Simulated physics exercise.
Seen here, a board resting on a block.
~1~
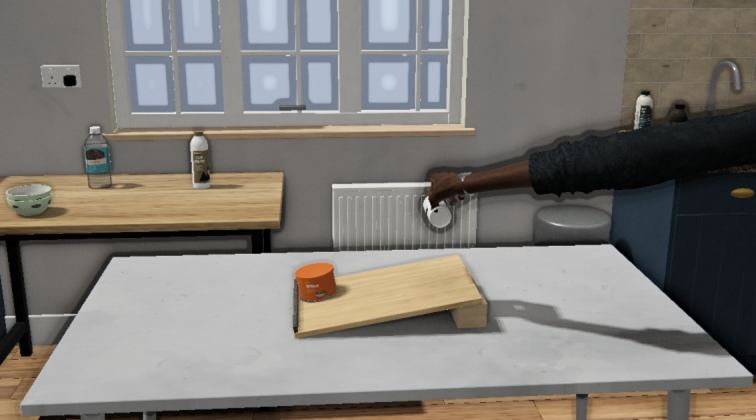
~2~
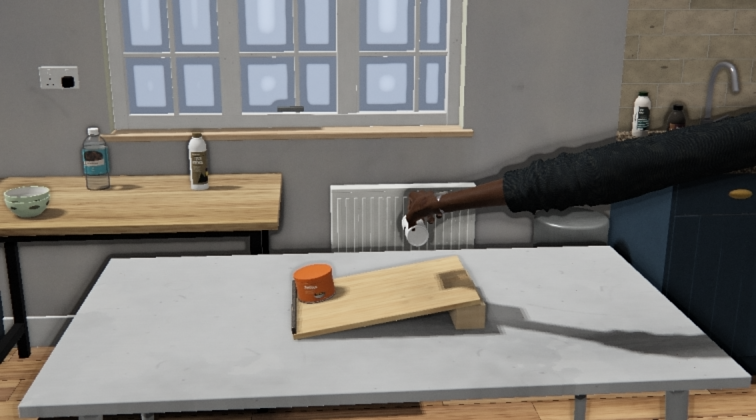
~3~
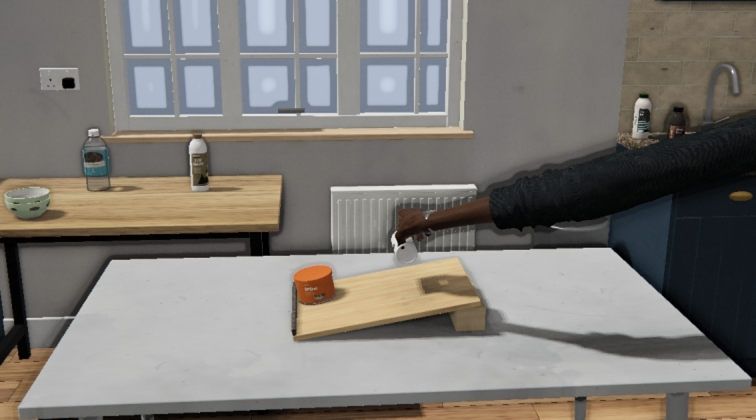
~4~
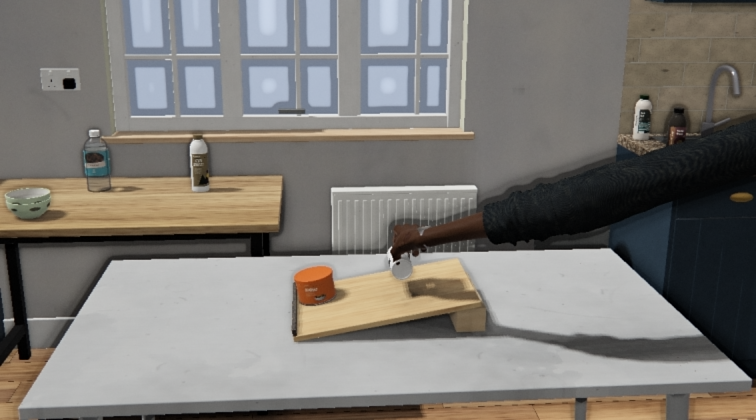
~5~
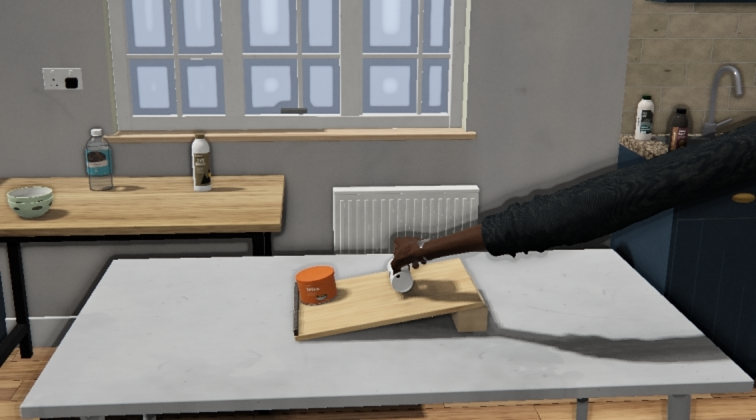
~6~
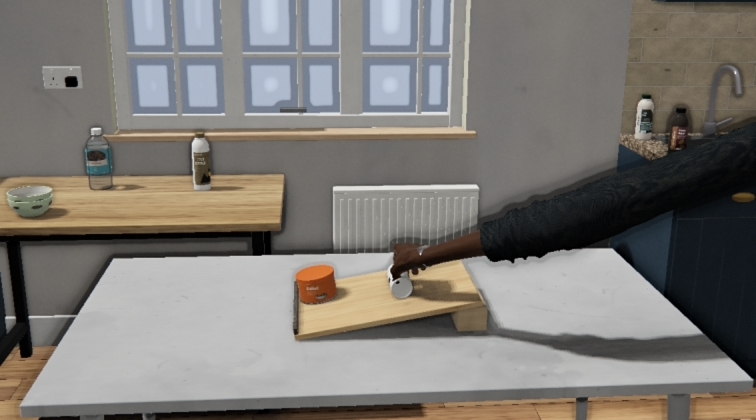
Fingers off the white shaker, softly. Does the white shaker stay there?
In the end the white shaker goes downhill.
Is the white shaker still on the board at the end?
The white shaker is still on the board.
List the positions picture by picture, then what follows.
Still above its spot; white shaker (437, 211); orange tub (317, 282), in the first frame.
Still above its spot; white shaker (415, 229); orange tub (315, 283), in the second frame.
Still above its spot; white shaker (404, 246); orange tub (315, 285), in the third frame.
Still above its spot; white shaker (400, 262); orange tub (316, 286), in the fourth frame.
Still above its spot; white shaker (400, 274); orange tub (317, 285), in the fifth frame.
In place under the hand; white shaker (399, 280); orange tub (317, 284), in the sixth frame.
Then, 0.50 s on from there, white shaker shifted about its own width near (370, 286).
Then, 0.60 s on from there, white shaker shifted well along near (354, 289).
In the end, moved from the start, white shaker; orange tub unmoved. At the end, from the last picture's camera, white shaker near (338, 292). The white shaker slides or rolls down.
